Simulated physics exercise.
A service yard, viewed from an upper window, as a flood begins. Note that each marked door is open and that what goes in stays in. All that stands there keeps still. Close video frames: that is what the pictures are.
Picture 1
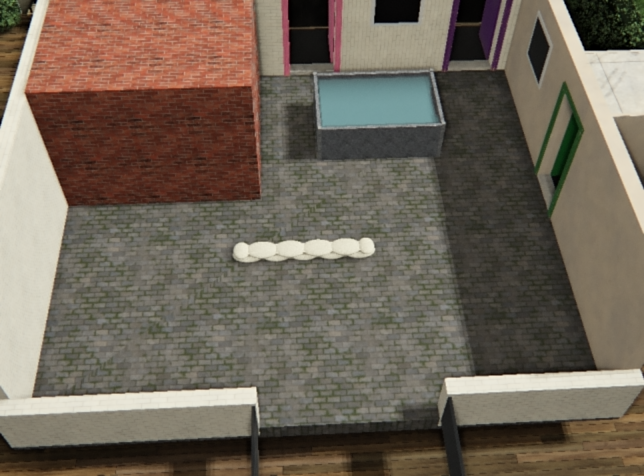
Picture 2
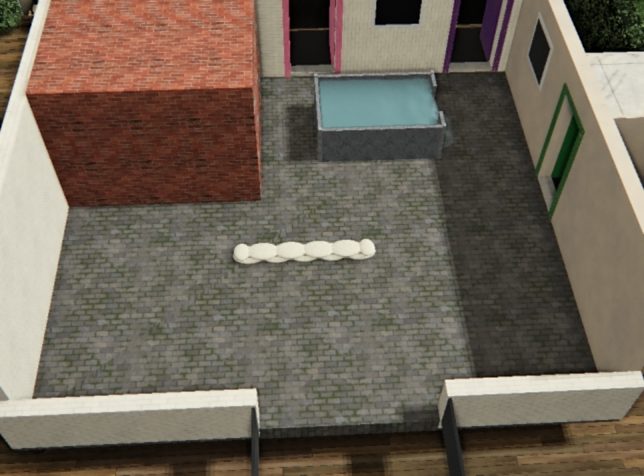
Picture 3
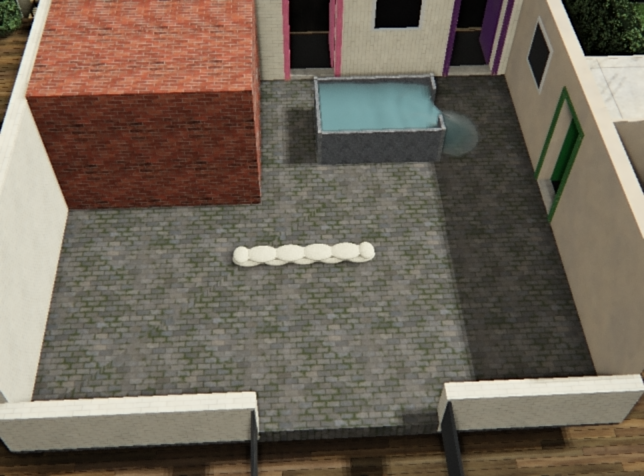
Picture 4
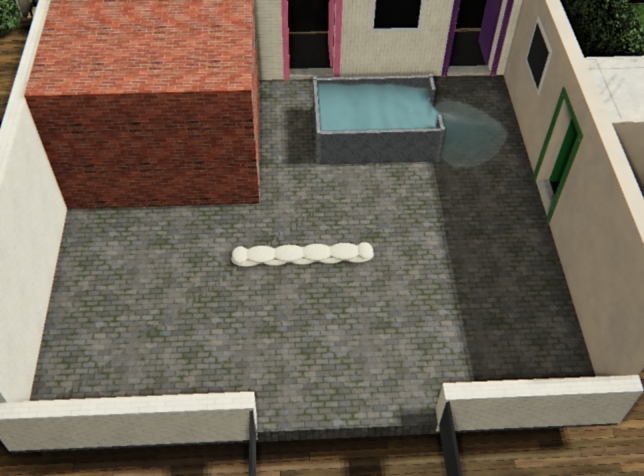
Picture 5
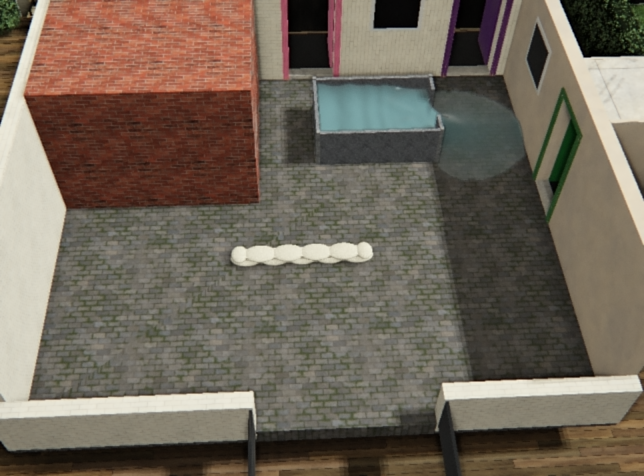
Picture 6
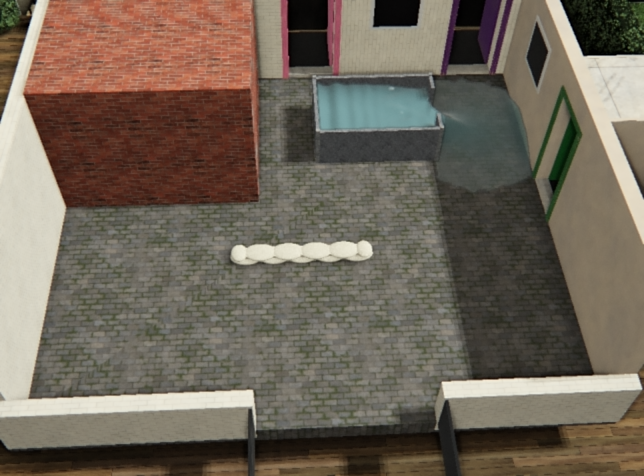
In a walled paved yard with a brick block and a low row of white sacks, water pours from the right side of a raised tank and spreads across the paving toward the wall with the green-framed door.
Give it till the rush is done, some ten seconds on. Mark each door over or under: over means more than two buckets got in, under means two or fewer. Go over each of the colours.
Pink door - under, green door - over, purple door - over.
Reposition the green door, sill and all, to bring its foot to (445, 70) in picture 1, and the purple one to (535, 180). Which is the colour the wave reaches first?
The purple door is first.
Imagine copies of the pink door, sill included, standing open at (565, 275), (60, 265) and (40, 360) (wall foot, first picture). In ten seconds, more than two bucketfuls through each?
Lab note, doors in listed order: Under the limit, under the limit, under the limit.
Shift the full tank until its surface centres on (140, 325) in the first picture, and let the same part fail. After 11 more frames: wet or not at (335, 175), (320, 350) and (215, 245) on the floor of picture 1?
First one stays unwetted, next one gets inundated, last one stays unwetted.
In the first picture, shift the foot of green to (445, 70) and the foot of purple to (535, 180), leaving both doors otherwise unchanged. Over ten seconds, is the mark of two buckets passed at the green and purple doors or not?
First the green door door, which crosses the line, then the purple door door, which crosses the line.
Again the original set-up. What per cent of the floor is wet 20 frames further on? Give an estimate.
That's roughly 35 per cent.
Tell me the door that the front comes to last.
Answer: The pink-painted one.
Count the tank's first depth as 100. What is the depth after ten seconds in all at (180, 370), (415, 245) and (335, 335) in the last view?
The depths come to near 4, 4 and 4 per cent respectively.
A moment on, water covers 10 % of the floor; the pink door not reached, the green door under two buckets in, the purple door wet at the sill, nothing in.
Next, water covers 15 % of the floor; the pink door not reached, the green door over two buckets in, the purple door over two buckets in.
Then, water covers 35 % of the floor; the pink door wet at the sill, nothing in, the green door over two buckets in, the purple door far over two buckets in.
Later, water covers 45 % of the floor; the pink door wet at the sill, nothing in, the green door far over two buckets in, the purple door far over two buckets in.
In the end, water covers 70 % of the floor; the pink door under two buckets in, the green door far over two buckets in, the purple door far over two buckets in.
